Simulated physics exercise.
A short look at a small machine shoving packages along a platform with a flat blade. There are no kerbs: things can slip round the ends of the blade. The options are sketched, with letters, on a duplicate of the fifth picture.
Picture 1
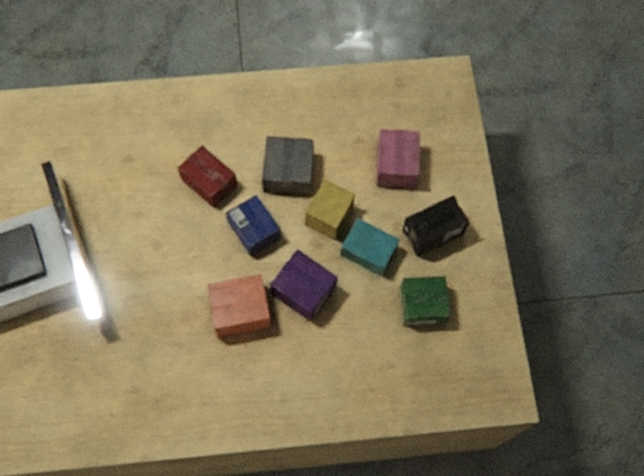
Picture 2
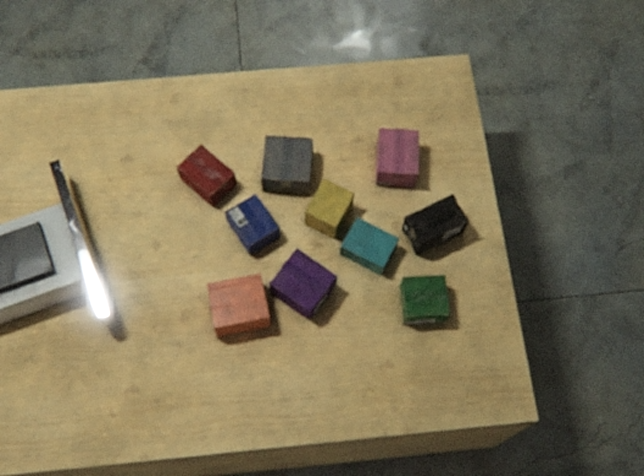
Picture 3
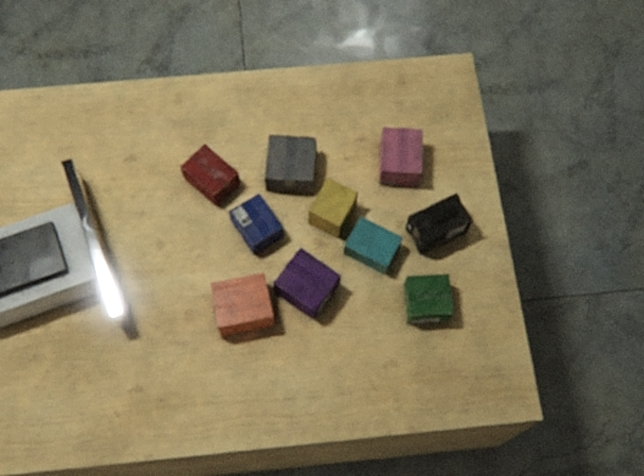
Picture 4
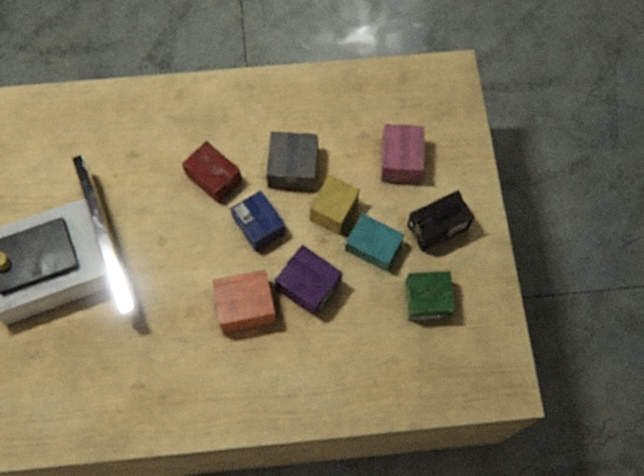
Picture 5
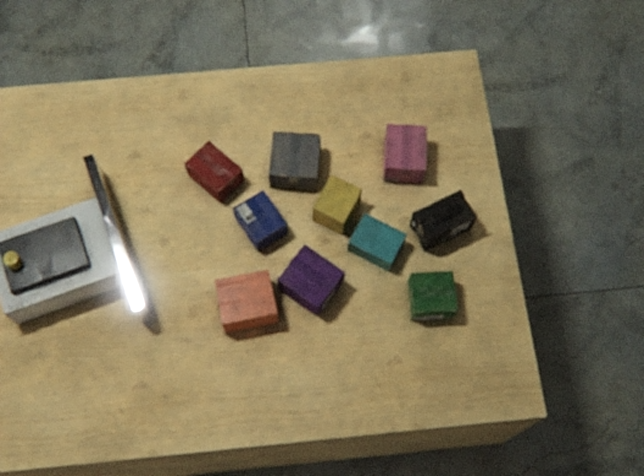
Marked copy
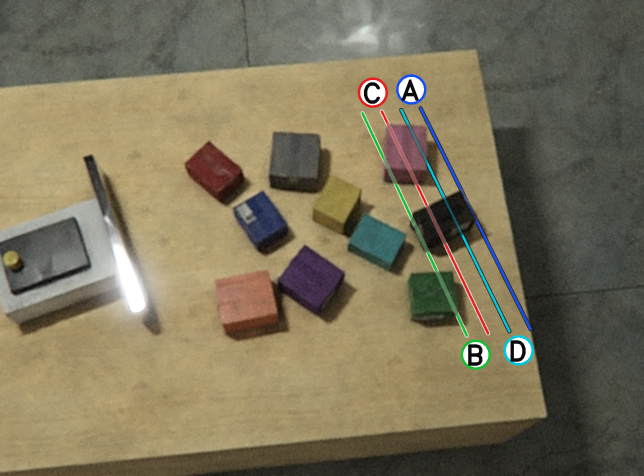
A small machine with a flat blade moves slowly right toward colored boxes on a platform.
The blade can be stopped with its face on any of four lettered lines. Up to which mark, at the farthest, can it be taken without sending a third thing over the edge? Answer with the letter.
Up to line B.
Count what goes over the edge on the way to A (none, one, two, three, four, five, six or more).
Six or more.
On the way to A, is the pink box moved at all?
Yes.
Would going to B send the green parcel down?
No.
On the marked copy, A at (473, 213); B at (412, 219); C at (433, 217); D at (453, 215).
Following B. Soon after the start, robot (161, 242); red box (235, 174); orange crate (284, 293).
Later, robot (272, 232); black parcel (495, 198); turquoise crate (452, 213).
In the end, robot (354, 225); black parcel over the edge; turquoise crate over the edge; two fallen.
As for the rest, A drops seven; C drops four; D drops four.
